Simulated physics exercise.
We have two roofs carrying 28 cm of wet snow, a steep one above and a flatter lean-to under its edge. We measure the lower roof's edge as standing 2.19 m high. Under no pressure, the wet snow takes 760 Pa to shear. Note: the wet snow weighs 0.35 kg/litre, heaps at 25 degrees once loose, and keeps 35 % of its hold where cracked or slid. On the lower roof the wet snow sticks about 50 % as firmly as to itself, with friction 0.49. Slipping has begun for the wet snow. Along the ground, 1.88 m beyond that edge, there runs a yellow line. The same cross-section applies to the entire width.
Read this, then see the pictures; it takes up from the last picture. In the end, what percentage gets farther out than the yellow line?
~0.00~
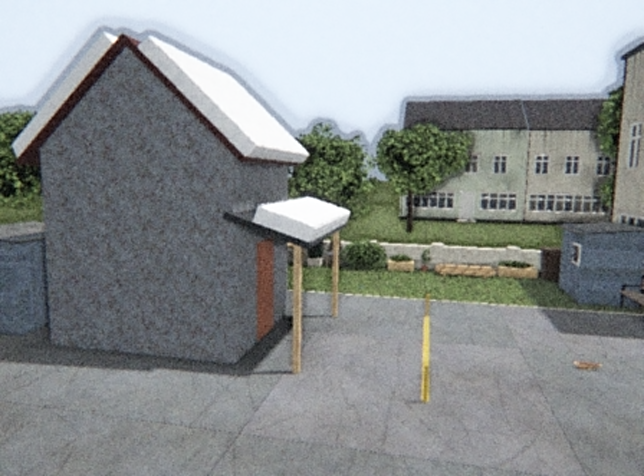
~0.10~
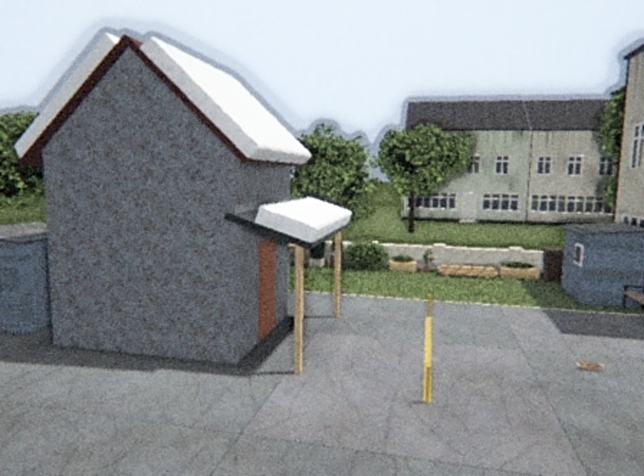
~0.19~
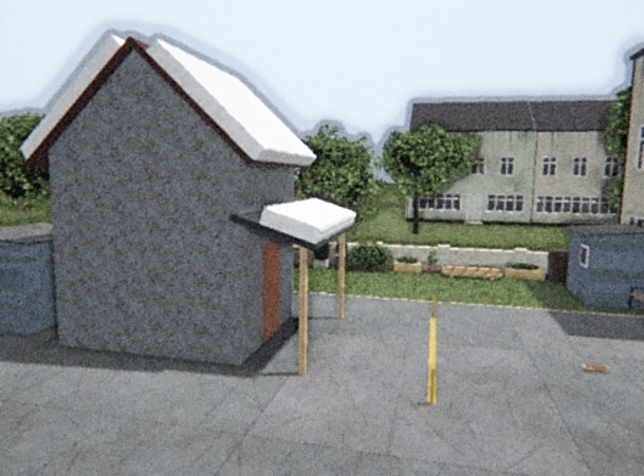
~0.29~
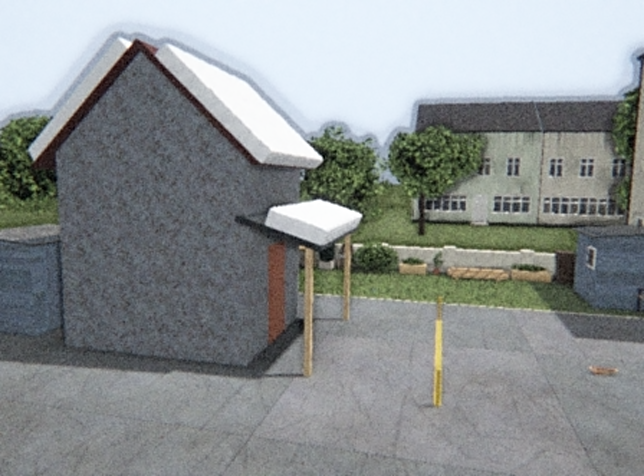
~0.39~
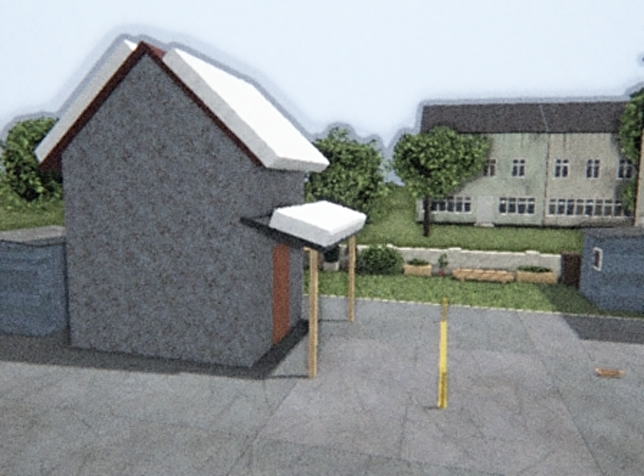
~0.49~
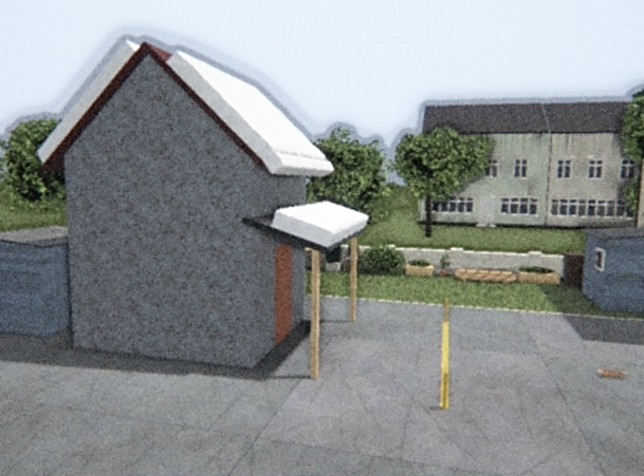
About 18 %.
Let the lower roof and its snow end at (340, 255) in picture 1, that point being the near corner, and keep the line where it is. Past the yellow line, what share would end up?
About 7 per cent.
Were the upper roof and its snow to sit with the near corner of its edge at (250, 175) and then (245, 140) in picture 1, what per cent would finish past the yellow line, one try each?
1 per cent, then 30 per cent.
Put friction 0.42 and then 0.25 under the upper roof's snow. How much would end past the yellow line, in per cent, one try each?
One try each gives 30 % and then 40 %.
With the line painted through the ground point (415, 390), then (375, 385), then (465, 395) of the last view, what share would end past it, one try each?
Respectively 30, 50 and 14 percent would end past it.
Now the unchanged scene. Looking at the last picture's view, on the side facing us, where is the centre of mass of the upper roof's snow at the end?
I'd place it around (401, 358).
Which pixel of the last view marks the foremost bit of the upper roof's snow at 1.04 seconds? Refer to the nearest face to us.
It shows up near (309, 214) in the last picture.
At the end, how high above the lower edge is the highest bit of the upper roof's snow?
0.7 m or so.
After 1.04 s, none is below the lower edge and 0 % is past the line.
After 1.69 s, none is below the lower edge and 0 % is past the line.
After 2.35 s, 55 % is below the lower edge and 0 % is past the line.
After 3.00 s, 74 % is below the lower edge and 18 % is past the line.
After 3.70 s, at the end, 74 % is below the lower edge and 18 % is past the line.
